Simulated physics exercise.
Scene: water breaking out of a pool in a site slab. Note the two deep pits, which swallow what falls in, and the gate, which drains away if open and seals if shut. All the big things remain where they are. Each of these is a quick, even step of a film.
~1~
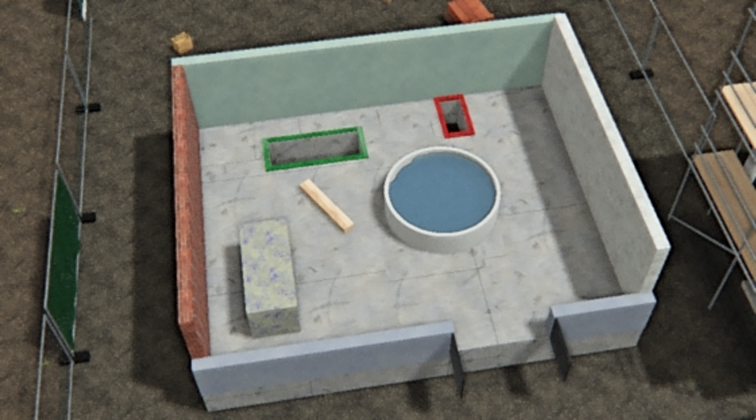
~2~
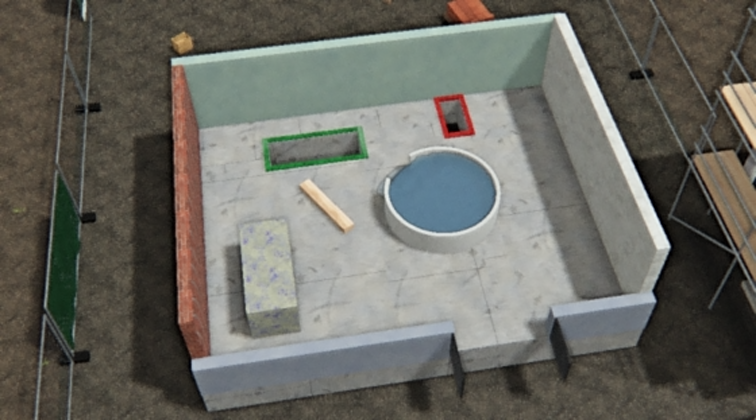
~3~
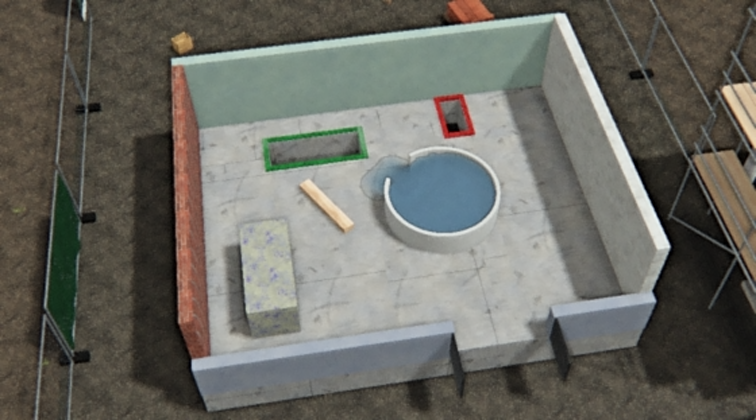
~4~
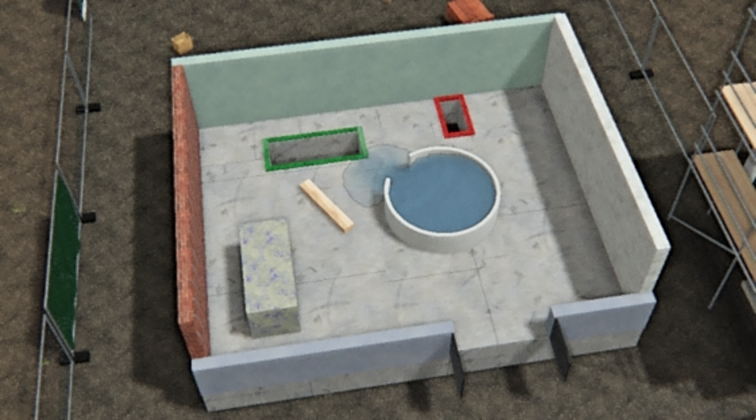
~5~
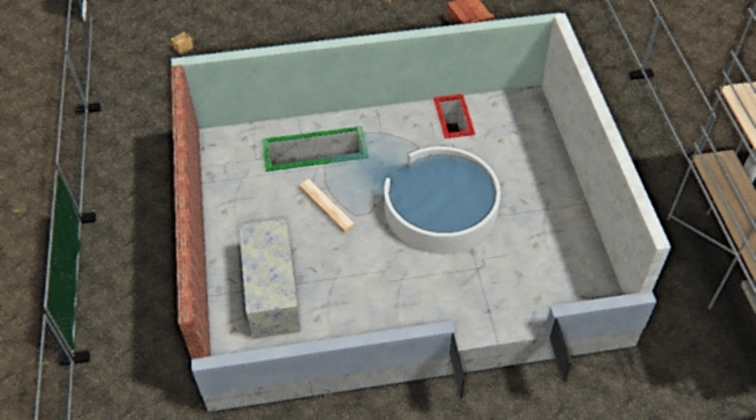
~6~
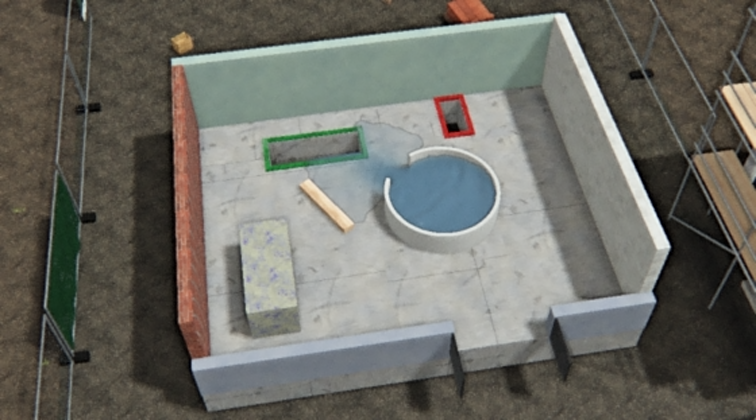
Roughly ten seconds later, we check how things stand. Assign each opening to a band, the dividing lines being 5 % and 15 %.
One by one: As it plays out the gate never reaches five per cent, as it plays out the red pit never reaches five per cent, as it plays out the green pit goes past fifteen per cent.
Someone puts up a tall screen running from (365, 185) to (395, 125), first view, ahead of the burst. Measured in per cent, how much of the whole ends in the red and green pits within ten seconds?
Shares in percent - red: 25; green: 4.
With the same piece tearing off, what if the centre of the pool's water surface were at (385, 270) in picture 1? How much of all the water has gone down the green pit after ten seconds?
Parts in a hundred: Green 10.
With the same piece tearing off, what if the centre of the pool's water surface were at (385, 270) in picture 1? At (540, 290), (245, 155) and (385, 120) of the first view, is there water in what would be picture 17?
Unflooded - soaked - unflooded.
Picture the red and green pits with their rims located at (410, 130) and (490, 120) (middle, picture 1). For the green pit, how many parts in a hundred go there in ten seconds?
Share for green: 0 in a hundred.
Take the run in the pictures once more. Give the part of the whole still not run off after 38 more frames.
The share not yet gone is roughly 72 percent.
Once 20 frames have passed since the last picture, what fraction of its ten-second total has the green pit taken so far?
Some 60 per cent.
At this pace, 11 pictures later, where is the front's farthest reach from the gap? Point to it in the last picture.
My best guess is about (201, 163).
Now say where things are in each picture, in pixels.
In the first frame, the round tank at (442, 192) is whole and still.
In the second frame, the front is at a hidden place, out from the gap on the round tank's far side.
In the third frame, the front is at (389, 159), out from the gap on the round tank's far side.
In the fourth frame, the front is at (368, 151), out from the gap on the round tank's far side.
In the fifth frame, the front is at (365, 134), out from the gap on the round tank's far side.
In the sixth frame, water pours out on the round tank's far side and has run to (309, 167).
A moment on, water covers 10 % of the floor; the gate 0 %, the red pit 0 %, the green pit 5 %.
Next, water covers 15 % of the floor; the gate 0 %, the red pit 0 %, the green pit 11 %.
Then, water covers 25 % of the floor; the gate 0 %, the red pit 1 %, the green pit 18 %.
Later, water covers 35 % of the floor; the gate 0 %, the red pit 2 %, the green pit 26 %.
In the end, water covers 45 % of the floor; the gate 0 %, the red pit 2 %, the green pit 31 %.
